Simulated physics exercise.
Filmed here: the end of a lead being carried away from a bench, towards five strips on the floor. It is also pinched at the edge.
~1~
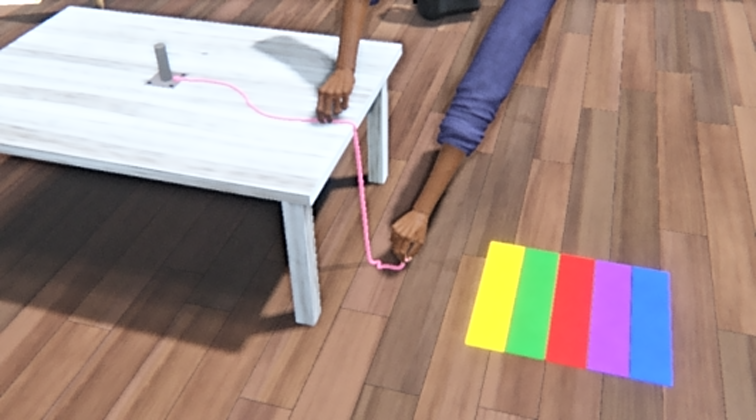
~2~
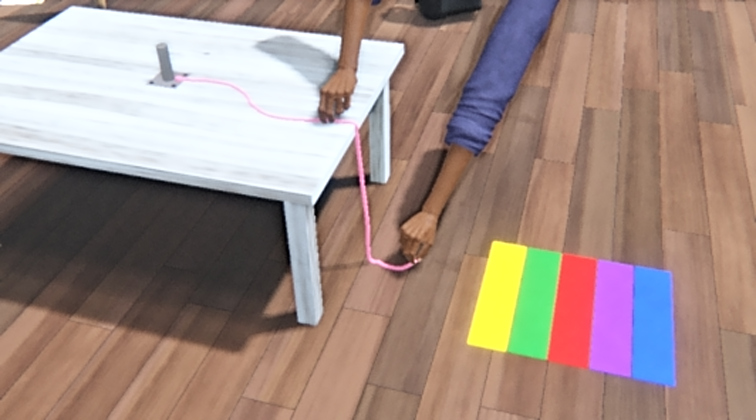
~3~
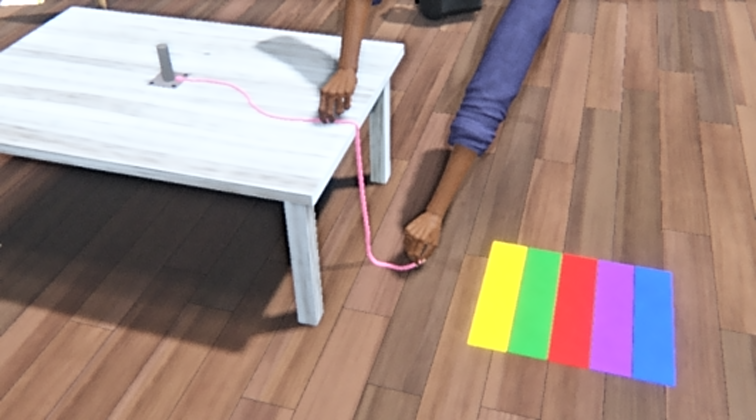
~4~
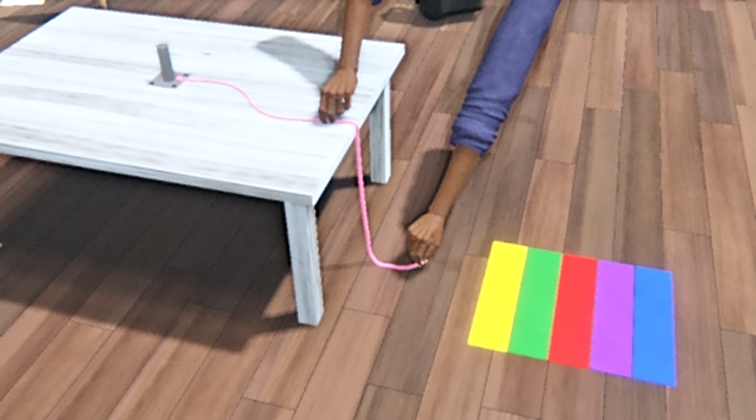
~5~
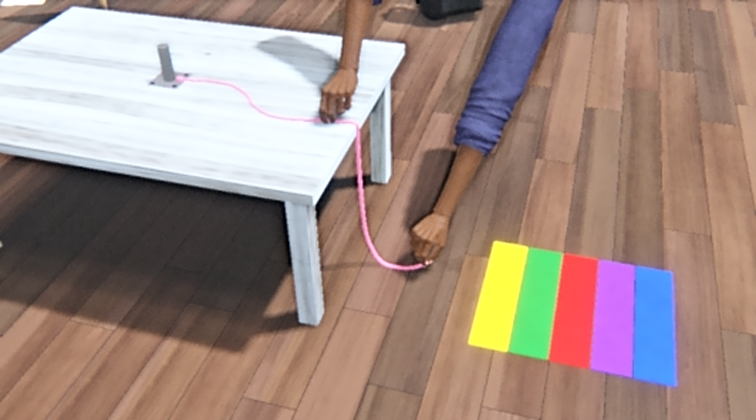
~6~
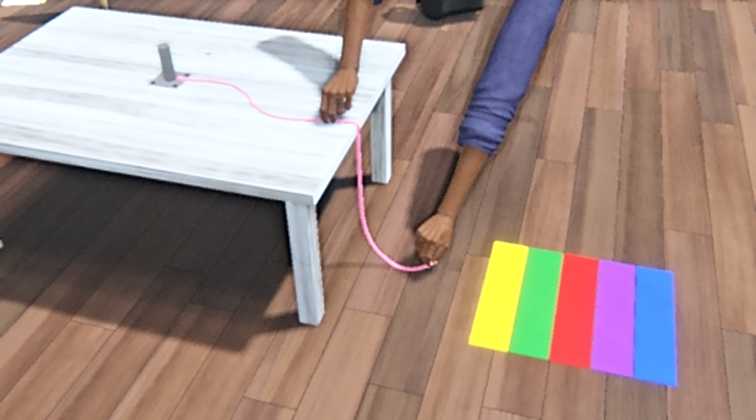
On a brown wooden floor, seen from above at an angle by a still camera, a whitewashed bench stands at the left with a short grey post on top. A pink cord runs from the post to one hand at the bench's edge, then down to another hand near five strips of yellow, green, red, purple and blue. The lower hand draws the cord's end slightly rightward, smoothing its bend, while the upper hand stays nearly still.
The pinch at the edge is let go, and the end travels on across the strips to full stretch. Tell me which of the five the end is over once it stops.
It is over the green strip.
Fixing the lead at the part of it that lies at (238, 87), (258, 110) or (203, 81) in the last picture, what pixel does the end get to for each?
The places are (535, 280), (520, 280) and (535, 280).
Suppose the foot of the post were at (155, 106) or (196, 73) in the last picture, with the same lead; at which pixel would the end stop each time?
The spots are about (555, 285) and (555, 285).
Soon after, end near (473, 271); short of the strips.
Then, end near (512, 278); over yellow.
At full stretch, end near (536, 283); over green. It gets as far as the green strip.
